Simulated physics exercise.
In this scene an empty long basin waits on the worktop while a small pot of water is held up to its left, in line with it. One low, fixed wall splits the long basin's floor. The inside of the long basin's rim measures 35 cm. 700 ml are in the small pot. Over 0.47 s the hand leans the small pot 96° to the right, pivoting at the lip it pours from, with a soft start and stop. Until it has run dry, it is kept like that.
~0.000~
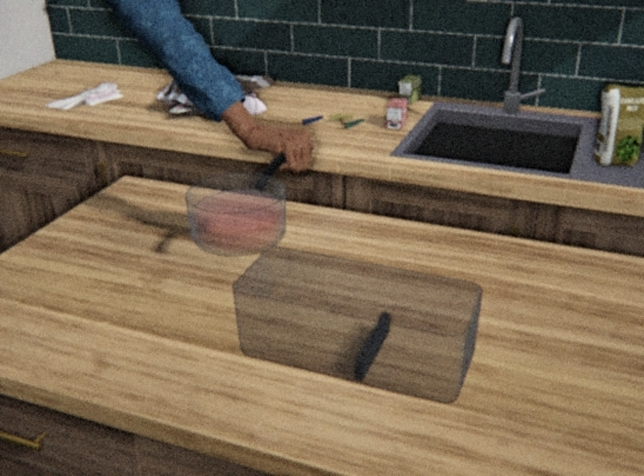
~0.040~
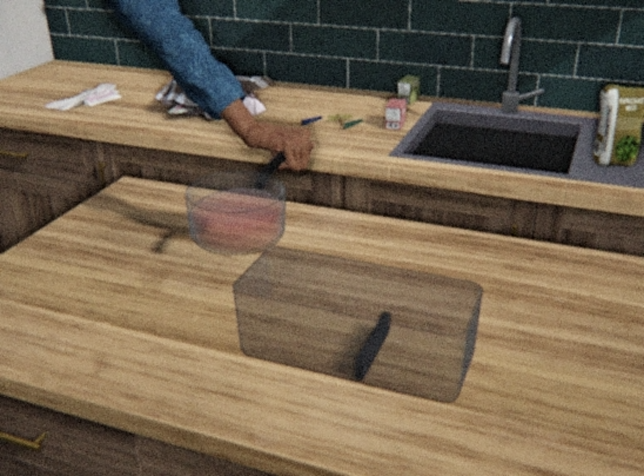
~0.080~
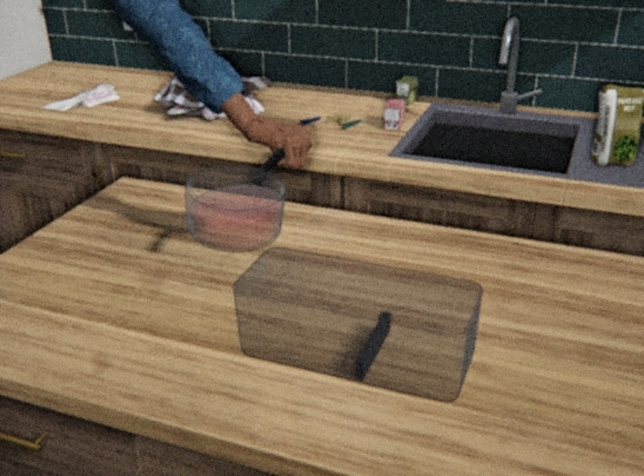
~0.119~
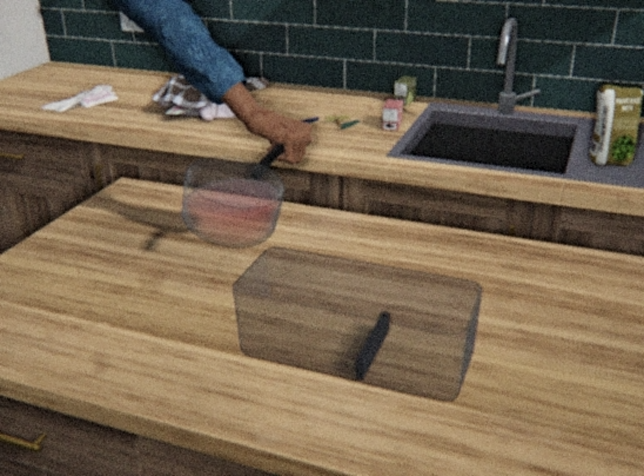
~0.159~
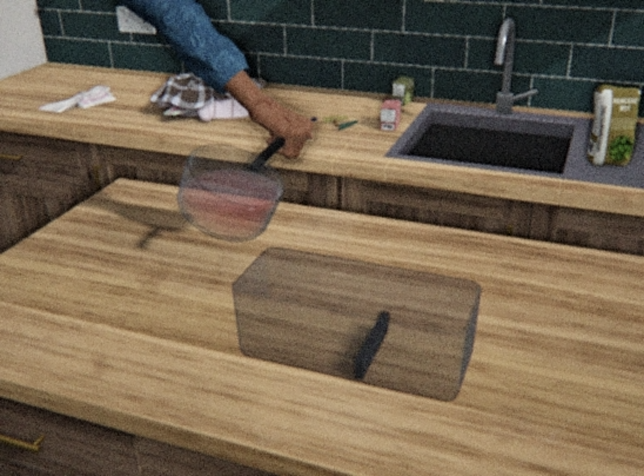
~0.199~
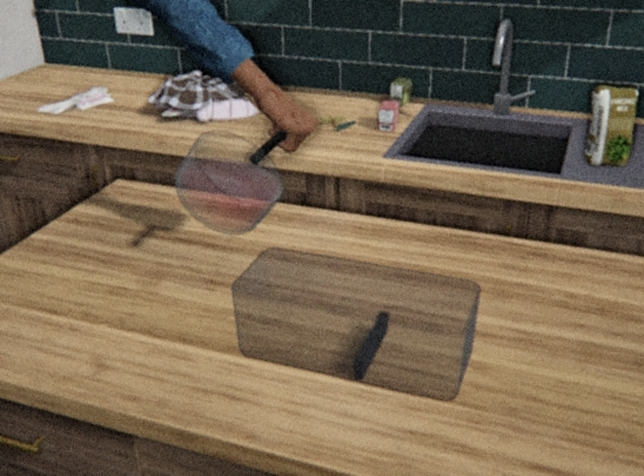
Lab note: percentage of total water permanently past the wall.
Approx. 23 %.
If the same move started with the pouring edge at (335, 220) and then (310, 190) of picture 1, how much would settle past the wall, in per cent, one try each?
In turn about 65 and 55 per cent.
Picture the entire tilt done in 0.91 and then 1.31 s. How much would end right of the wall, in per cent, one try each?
In turn about 15 and 5 per cent.
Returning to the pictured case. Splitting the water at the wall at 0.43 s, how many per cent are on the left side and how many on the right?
Left: Around 2. Right: Around 0.
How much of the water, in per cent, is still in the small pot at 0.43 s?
At that time about 50 in a hundred parts are still held.
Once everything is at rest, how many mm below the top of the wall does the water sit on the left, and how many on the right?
Left roughly 16 mm; right roughly 26 mm.
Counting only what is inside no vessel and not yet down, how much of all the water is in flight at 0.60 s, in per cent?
Estimated airborne part: Roughly 26 per cent.
Then, 0.43 s in, the tilt is 94° and 51 per cent is still to pour, 2 is left of the wall and 0 right of it.
Then, 0.60 s in, the tilt is 96° and 9 per cent is still to pour, 52 is left of the wall and 13 right of it.
Then, 0.78 s in, the tilt is 96° and 3 per cent is still to pour, 60 is left of the wall and 24 right of it.
Then, 0.97 s in, the tilt is 96° and 1 per cent is still to pour, 69 is left of the wall and 22 right of it.
Finally, 72 per cent lies left of the wall, 23 right of it and 5 outside.
